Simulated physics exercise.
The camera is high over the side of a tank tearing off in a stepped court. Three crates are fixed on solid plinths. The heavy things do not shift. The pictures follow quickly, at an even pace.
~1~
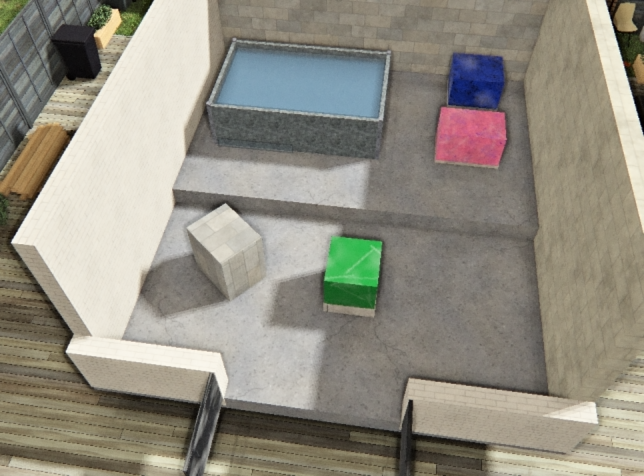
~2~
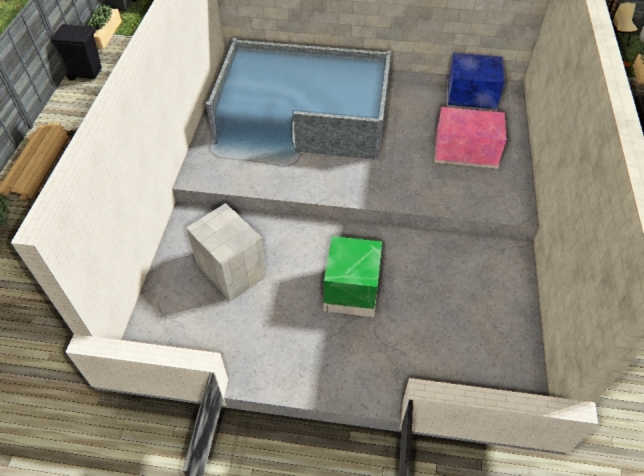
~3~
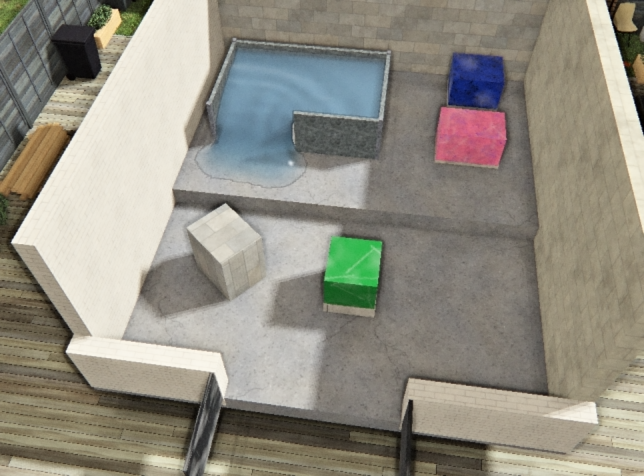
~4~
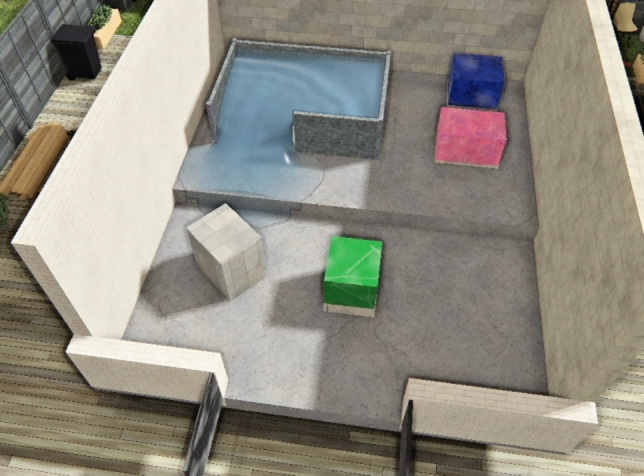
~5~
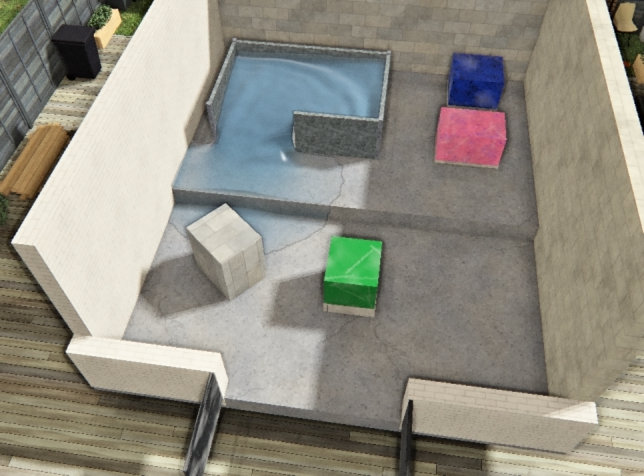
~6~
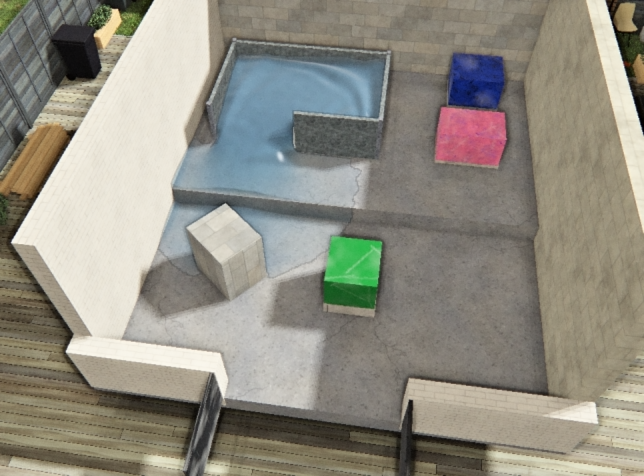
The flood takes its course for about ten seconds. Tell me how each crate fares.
The pink crate keeps dry; the blue crate keeps dry; the green crate is soaked.
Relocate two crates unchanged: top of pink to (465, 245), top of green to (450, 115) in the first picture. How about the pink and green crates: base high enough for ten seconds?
My reading: The pink crate ends up wet; the green crate is safe.
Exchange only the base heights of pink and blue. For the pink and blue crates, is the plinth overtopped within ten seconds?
In short: The pink one keeps dry, the blue one keeps dry.
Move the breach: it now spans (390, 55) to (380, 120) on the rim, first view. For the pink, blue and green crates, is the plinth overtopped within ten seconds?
One by one: Pink crate is wetted; blue crate is topped; green crate escapes it.
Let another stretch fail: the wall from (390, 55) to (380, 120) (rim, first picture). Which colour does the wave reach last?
The one in green.
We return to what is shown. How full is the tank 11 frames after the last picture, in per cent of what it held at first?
Close to 52 %.
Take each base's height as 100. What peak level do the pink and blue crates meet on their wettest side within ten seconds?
Near 10 and 0 in a hundred.
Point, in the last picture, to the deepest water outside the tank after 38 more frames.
Around (525, 246).
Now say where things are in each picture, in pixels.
The first frame shows the open tank at (303, 82) is whole and still.
In the second frame, the front is at (294, 159), out from the gap at (255, 132).
In the third frame, the front is at (289, 181), out from the gap at (256, 135).
In the fourth frame, water pours out at (256, 136) and has run to (263, 223).
In the fifth frame, the front is at a hidden place, out from the gap at (256, 136).
In the sixth frame, the front is at (191, 271), out from the gap at (256, 136).
A moment on, water covers 30 % of the floor; the pink crate not reached, the blue crate not reached, the green crate water round its plinth.
Next, water covers 40 % of the floor; the pink crate not reached, the blue crate not reached, the green crate water round its plinth.
Then, water covers 55 % of the floor; the pink crate not reached, the blue crate not reached, the green crate water round its plinth.
Later, water covers 65 % of the floor; the pink crate not reached, the blue crate not reached, the green crate water round its plinth.
In the end, water covers 70 % of the floor; the pink crate stayed above the water, the blue crate stayed above the water, the green crate was topped.
